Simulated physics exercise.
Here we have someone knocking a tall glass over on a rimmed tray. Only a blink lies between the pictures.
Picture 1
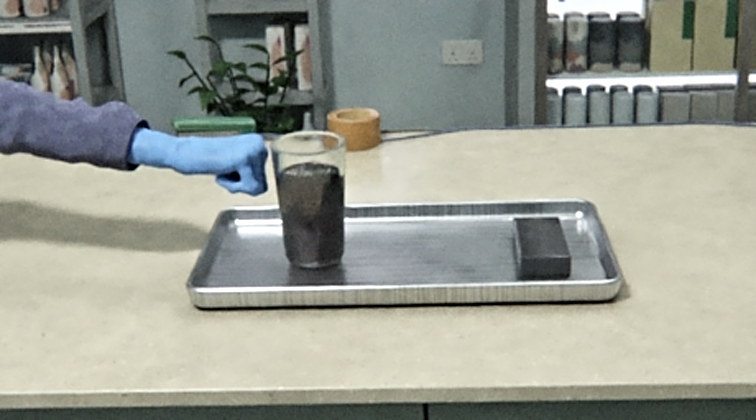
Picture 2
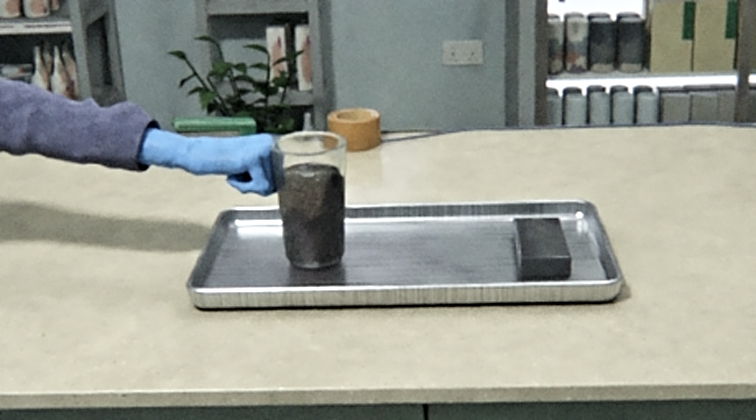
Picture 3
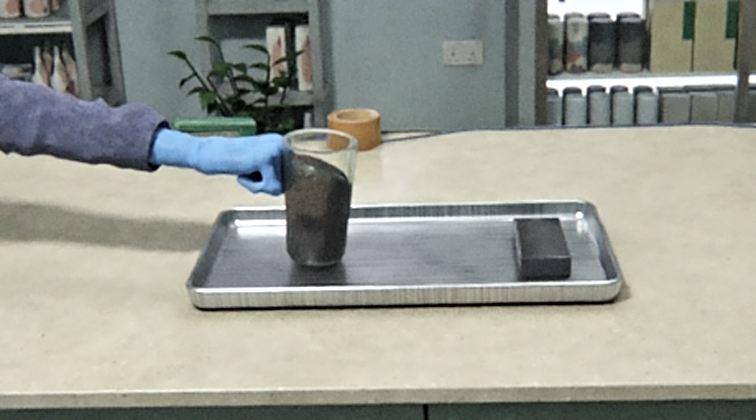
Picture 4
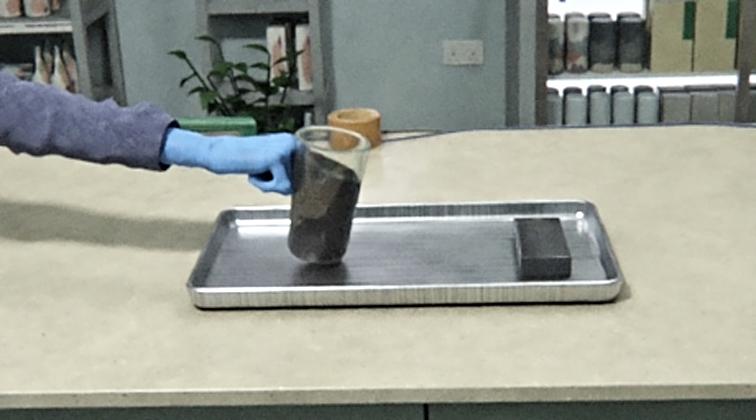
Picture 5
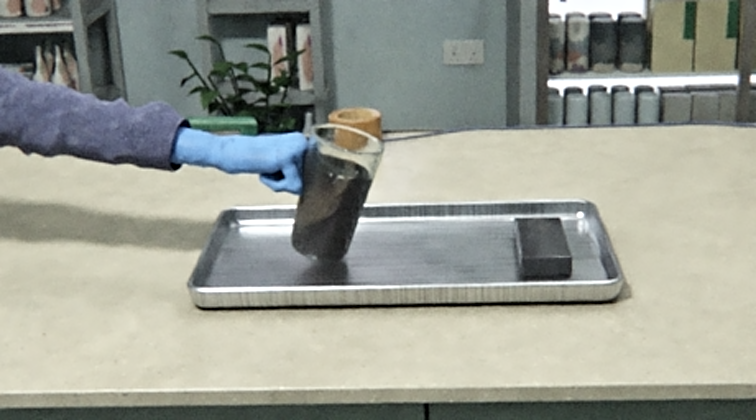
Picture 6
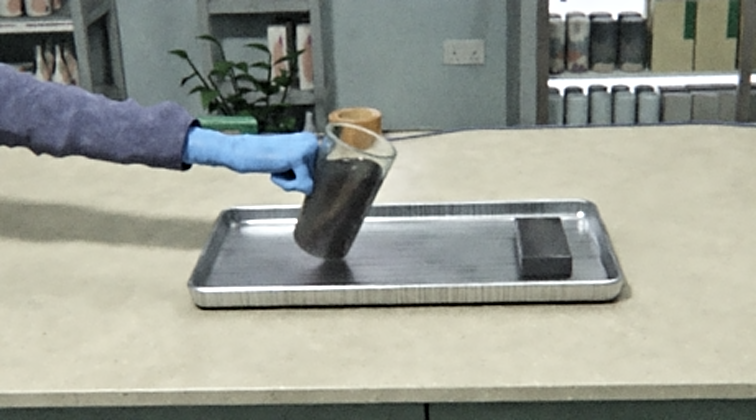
The clip shows a blue-gloved hand pushing a tall clear glass of dark contents on a rimmed metal tray; the glass starts upright, then leans steadily to the right while a dark block stays still at the right.
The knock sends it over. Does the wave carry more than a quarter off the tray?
After the fall under a quarter gets off the tray.
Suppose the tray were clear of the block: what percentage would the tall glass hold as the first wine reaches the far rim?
Near 65 %.
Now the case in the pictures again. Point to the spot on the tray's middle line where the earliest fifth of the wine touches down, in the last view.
Roughly at (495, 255).
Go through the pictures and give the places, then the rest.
Tilt 0°; right rim (343, 143); surface from (279, 171) to (342, 169); the tray's far rim is at (604, 238); a block is fixed to the tray further along, in the first picture.
Tilt 0°; right rim (344, 144); surface from (279, 171) to (342, 169), in the second picture.
Tilt 6°; right rim (356, 145); surface from (287, 152) to (345, 174), in the third picture.
Tilt 11°; right rim (369, 146); surface from (300, 142) to (359, 174), in the fourth picture.
Tilt 17°; right rim (382, 150); surface from (309, 161) to (371, 170), in the fifth picture.
Tilt 23°; right rim (395, 154); surface from (316, 174) to (384, 166), in the sixth picture.
A moment on, the tall glass is falling and 100 per cent is in the glass, 0 on the tray and 0 above or beyond its rim.
Next, the tall glass lies on its side and 68 per cent is in the glass, 15 on the tray and 16 above or beyond its rim.
Then the tall glass lies on its side and 40 per cent is in the glass, 41 on the tray and 19 above or beyond its rim.
Later the tall glass lies on its side and 22 per cent is in the glass, 68 on the tray and 10 above or beyond its rim.
Finally, 91 per cent is held by tray and glass, 9 is off the tray.
